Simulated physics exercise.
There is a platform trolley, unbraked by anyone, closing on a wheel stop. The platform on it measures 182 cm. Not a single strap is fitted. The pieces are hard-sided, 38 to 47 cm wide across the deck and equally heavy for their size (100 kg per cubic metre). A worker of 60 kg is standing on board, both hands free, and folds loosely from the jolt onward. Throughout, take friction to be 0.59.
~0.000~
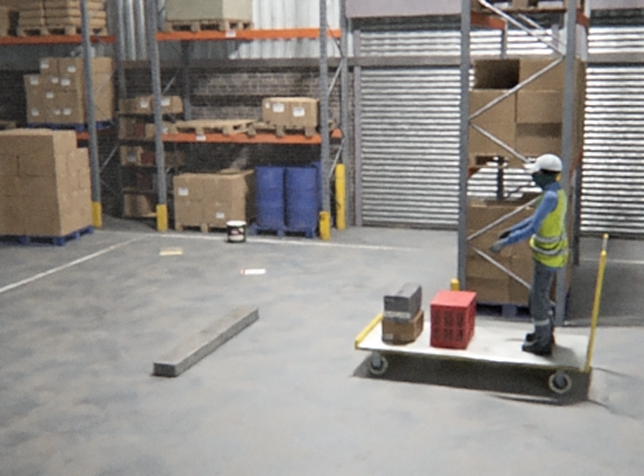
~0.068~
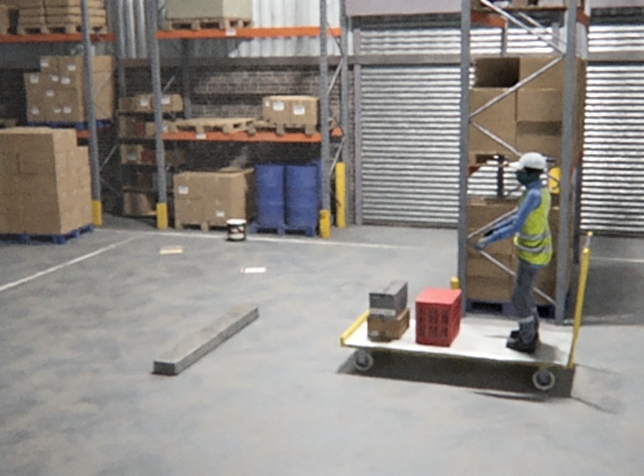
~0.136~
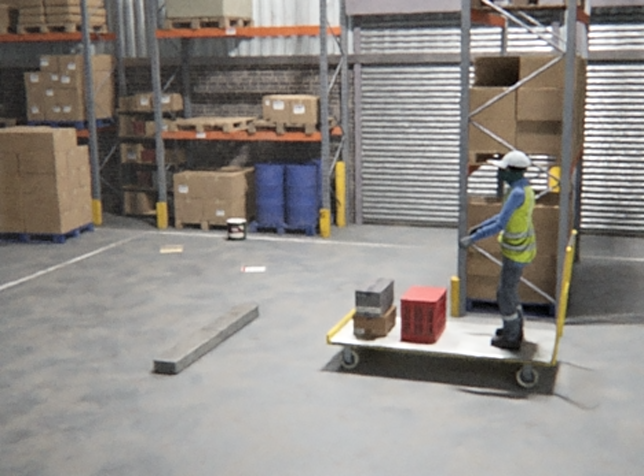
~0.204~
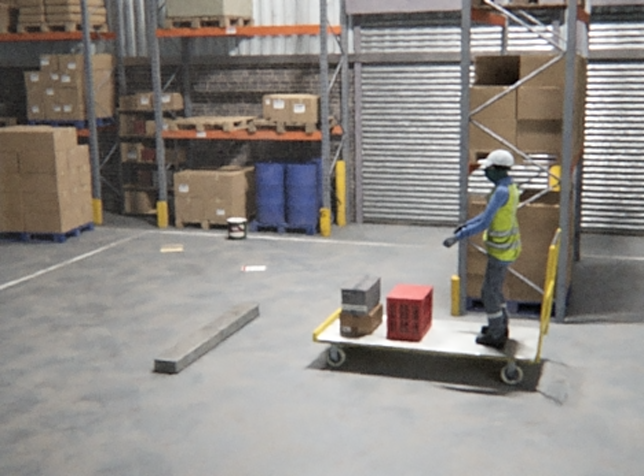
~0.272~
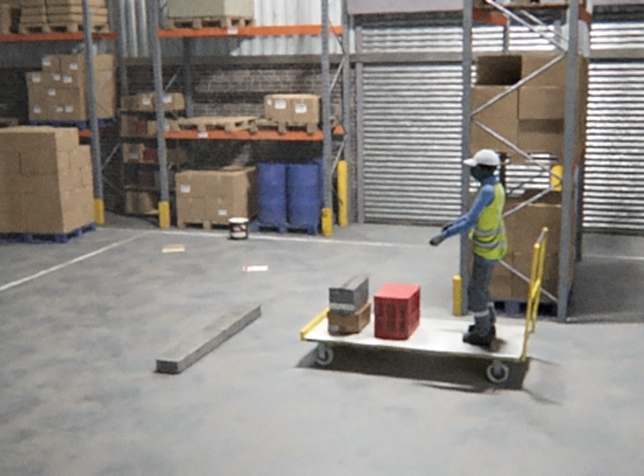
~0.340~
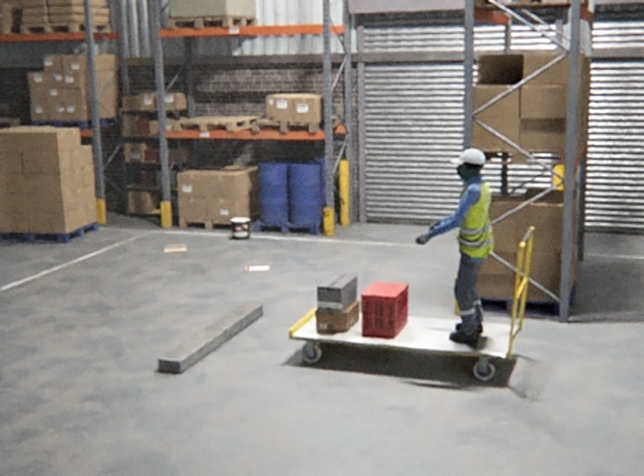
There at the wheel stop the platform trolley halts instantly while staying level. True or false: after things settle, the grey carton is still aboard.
False.
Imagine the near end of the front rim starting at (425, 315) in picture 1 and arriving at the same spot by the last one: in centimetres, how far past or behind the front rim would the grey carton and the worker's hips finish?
The grey one would stop 140 cm past the front rim, and the hips 70 cm behind it.
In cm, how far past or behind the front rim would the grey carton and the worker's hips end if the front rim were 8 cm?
The grey item would end 60 cm past the front rim, while the hips end 80 cm behind it.
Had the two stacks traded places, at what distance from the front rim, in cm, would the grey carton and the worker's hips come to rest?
Swapped: Grey 40 cm behind; hips 80 cm behind.
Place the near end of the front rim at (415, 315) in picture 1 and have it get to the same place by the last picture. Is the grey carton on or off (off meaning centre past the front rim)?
I'd expect grey to come away.
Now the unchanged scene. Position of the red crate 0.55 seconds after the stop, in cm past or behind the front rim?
Roughly 50 cm behind it.
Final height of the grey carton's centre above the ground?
Its centre sits around 10 cm up.
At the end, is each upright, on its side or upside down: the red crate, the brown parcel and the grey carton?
Final poses: Red top up, brown top up, grey side down.
Impact comes at 0.81 s.
After 1.06 s the grey carton is 0 cm behind the rim, tilted 15°, near (216, 284) in the last picture's view.
After 1.36 s the grey carton is 24 cm past the rim, tilted 125°, near (194, 319) in the last picture's view.
After 1.81 s the grey carton is 57 cm past the rim, tilted 100°, near (164, 322) in the last picture's view.
At rest, 3.0 s, past the rim, grey carton; behind it, brown parcel, red crate and the worker's hips.
